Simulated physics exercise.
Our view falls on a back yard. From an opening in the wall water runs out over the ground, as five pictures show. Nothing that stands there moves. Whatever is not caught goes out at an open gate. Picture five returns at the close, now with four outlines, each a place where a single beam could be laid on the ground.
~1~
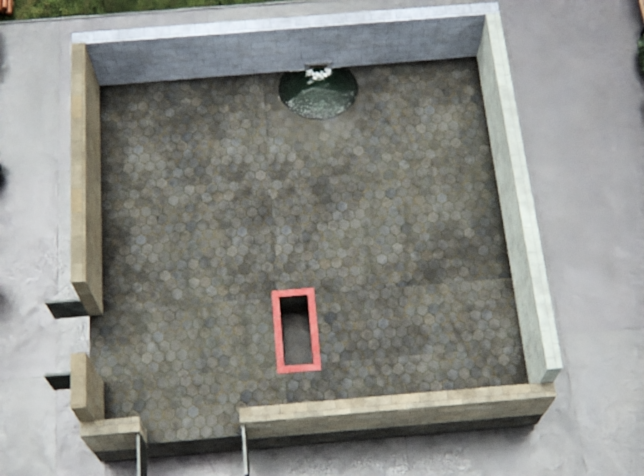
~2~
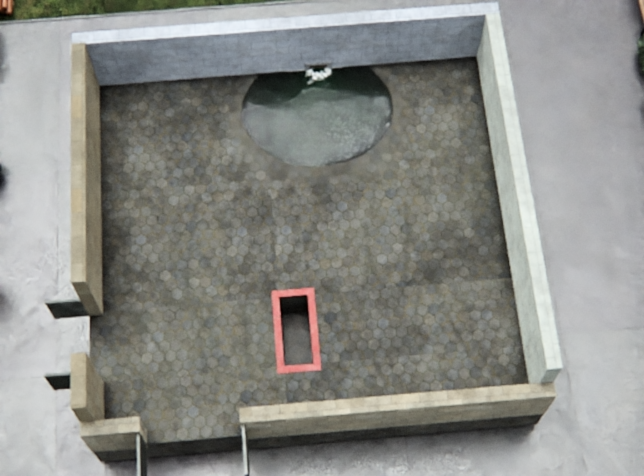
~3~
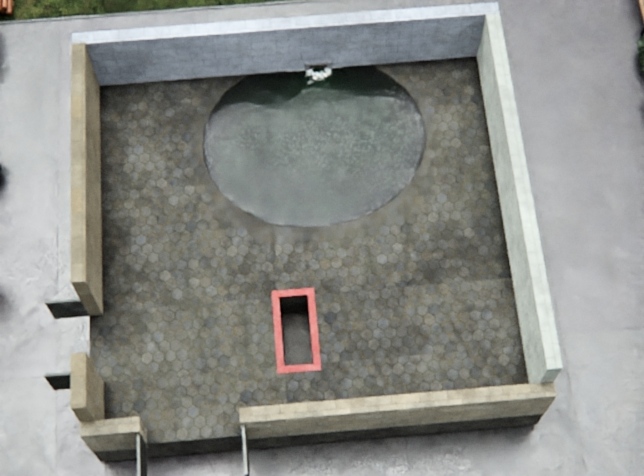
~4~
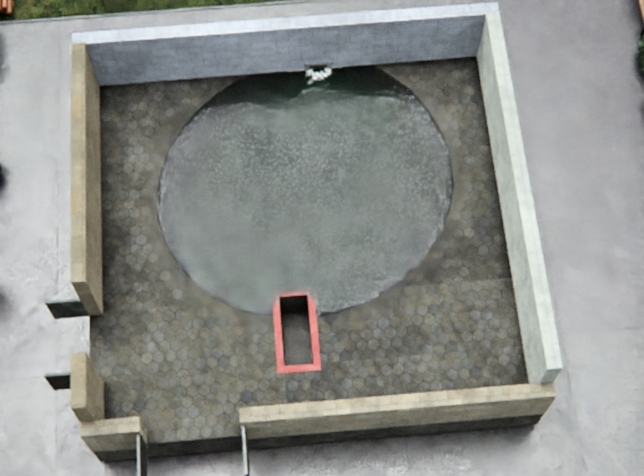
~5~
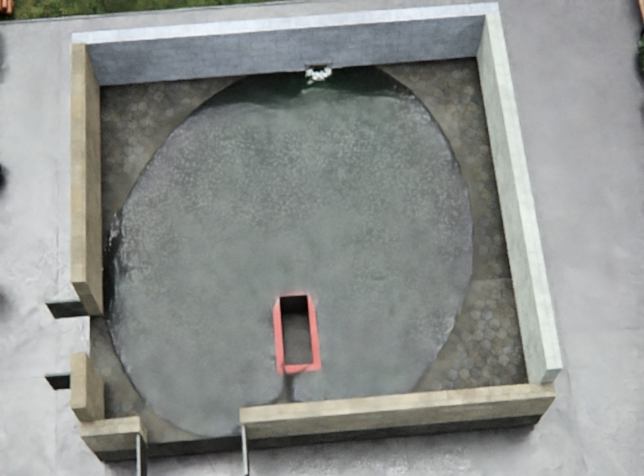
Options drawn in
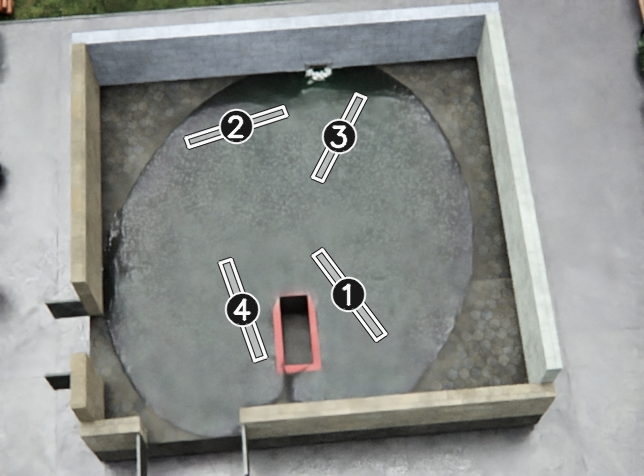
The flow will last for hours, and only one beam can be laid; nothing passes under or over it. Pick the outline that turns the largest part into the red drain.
4 beats the others.
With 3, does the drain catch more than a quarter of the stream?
No, it does not.
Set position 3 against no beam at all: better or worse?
It is worse.
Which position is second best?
That is position 2.
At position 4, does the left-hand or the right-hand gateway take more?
The right gate.
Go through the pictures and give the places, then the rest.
Outfall at (318, 66); red drain at (296, 330); open gate at (103, 348); open gate at (195, 426); 3 % of the ground under water, visible out to (337, 111); red drain still dry, in the first picture.
In the second picture, 9 % of the ground under water, visible out to (355, 156); red drain still dry.
In the third picture, 21 % of the ground under water, visible out to (253, 212); red drain still dry.
In the fourth picture, 40 % of the ground under water, visible out to (256, 307); red drain taking water.
In the fifth picture, 66 % of the ground under water, visible out to (144, 384); red drain taking water.
In white, 1 from (317, 252) to (381, 337); 2 from (187, 142) to (285, 111); 3 from (317, 179) to (360, 95); 4 from (225, 261) to (260, 358).
If 1 is chosen, about 20 % of the stream goes into the red drain, about 79 % out by the gates.
If 2 is chosen, about 28 % of the stream goes into the red drain, about 72 % out by the gates.
If 3 is chosen, about 19 % of the stream goes into the red drain, about 80 % out by the gates.
If 4 is chosen, about 41 % of the stream goes into the red drain, about 58 % out by the gates.
